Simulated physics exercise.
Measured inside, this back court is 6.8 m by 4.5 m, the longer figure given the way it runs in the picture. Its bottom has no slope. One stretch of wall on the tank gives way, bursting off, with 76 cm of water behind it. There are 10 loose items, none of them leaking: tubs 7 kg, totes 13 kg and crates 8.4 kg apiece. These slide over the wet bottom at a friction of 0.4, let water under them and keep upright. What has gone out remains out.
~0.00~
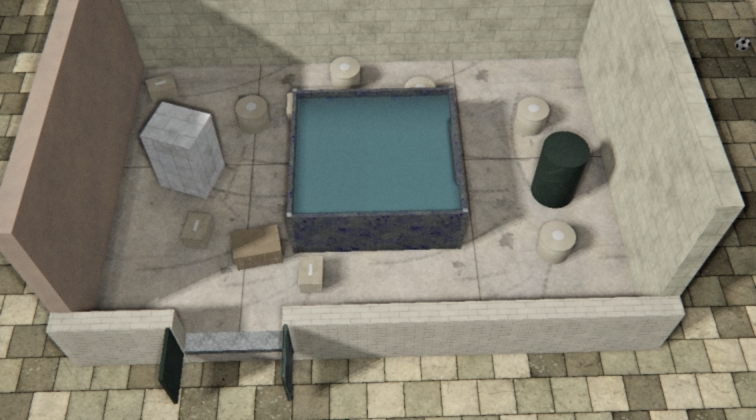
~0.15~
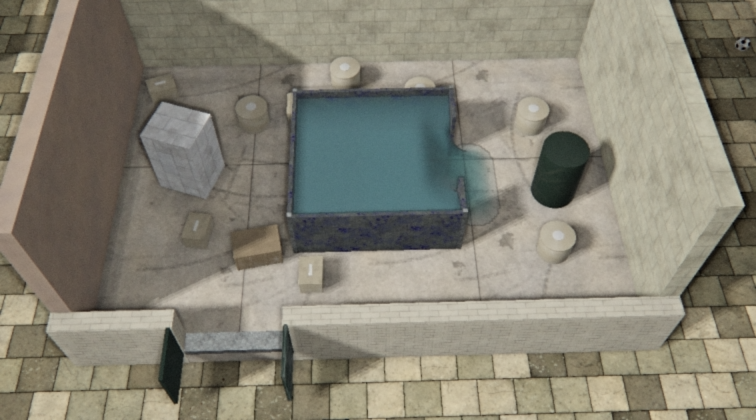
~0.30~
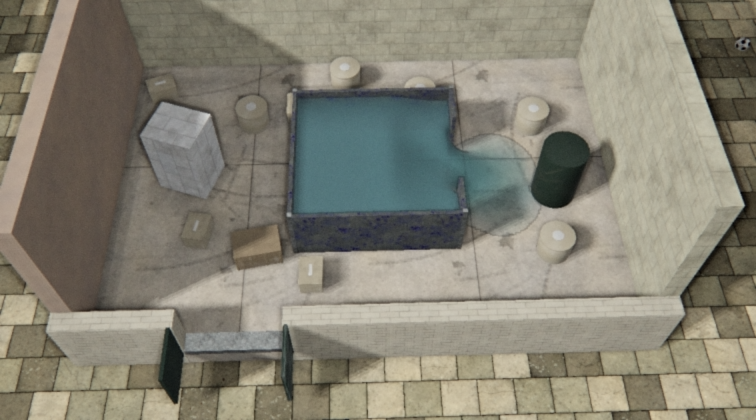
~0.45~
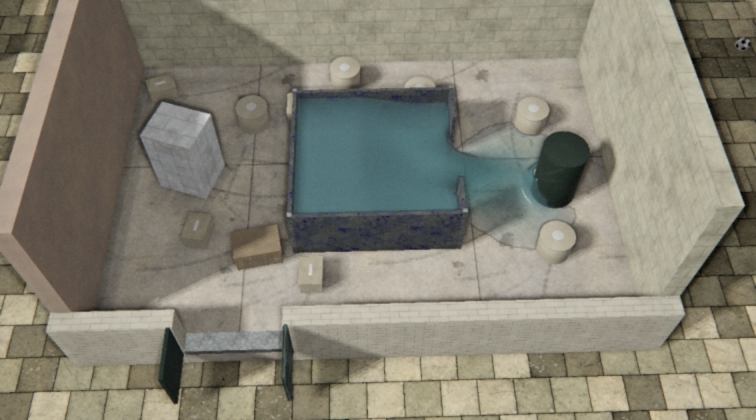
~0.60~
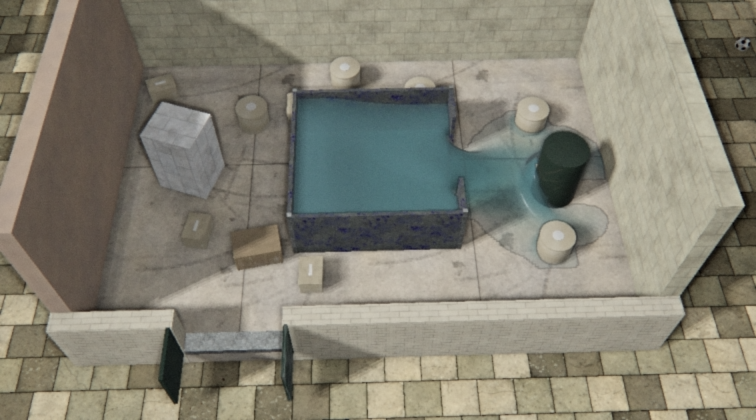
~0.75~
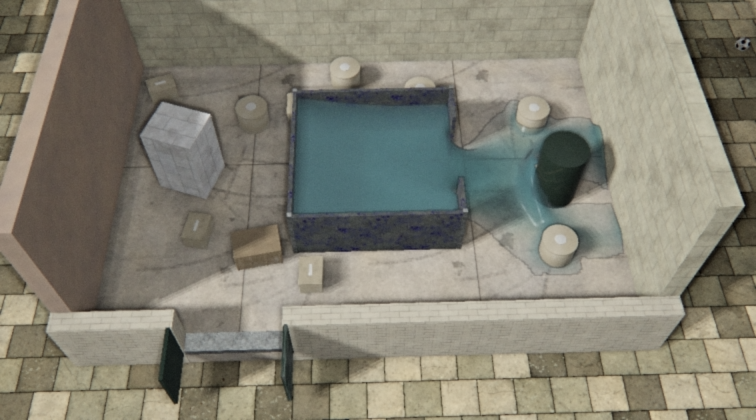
A raised tank bursts open on its right side and water spreads around a green cylinder.
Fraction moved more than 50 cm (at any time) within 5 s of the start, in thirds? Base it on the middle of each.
Looks like the highest band.
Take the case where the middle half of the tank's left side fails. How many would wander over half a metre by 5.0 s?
Then 6.
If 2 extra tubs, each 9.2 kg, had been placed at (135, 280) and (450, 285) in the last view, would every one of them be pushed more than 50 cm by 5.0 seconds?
One by one I'd say not that far and farther than that.
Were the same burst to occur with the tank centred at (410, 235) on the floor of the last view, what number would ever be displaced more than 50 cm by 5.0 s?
Then the count would be 4.
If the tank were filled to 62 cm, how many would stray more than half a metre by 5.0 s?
In that case 6 of them.
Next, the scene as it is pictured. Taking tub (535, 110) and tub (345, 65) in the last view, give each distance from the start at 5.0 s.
First: 500 cm. Second: 300 cm.
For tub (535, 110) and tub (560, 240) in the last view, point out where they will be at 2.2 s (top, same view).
Around (496, 65) and (564, 279).
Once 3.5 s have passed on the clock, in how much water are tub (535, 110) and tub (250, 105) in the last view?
Close to 10 and 3 centimetres.
After 1.1 s 1 of 10 are over 50 cm from their spots; 0 afloat.
After 2.2 s 2 of 10 are over 50 cm from their spots; 2 afloat.
After 3.5 s 4 of 10 are over 50 cm from their spots; 3 afloat.
After 5.0 s 9 of 10 are over 50 cm from their spots, and 9 have been at some point; 4 afloat.
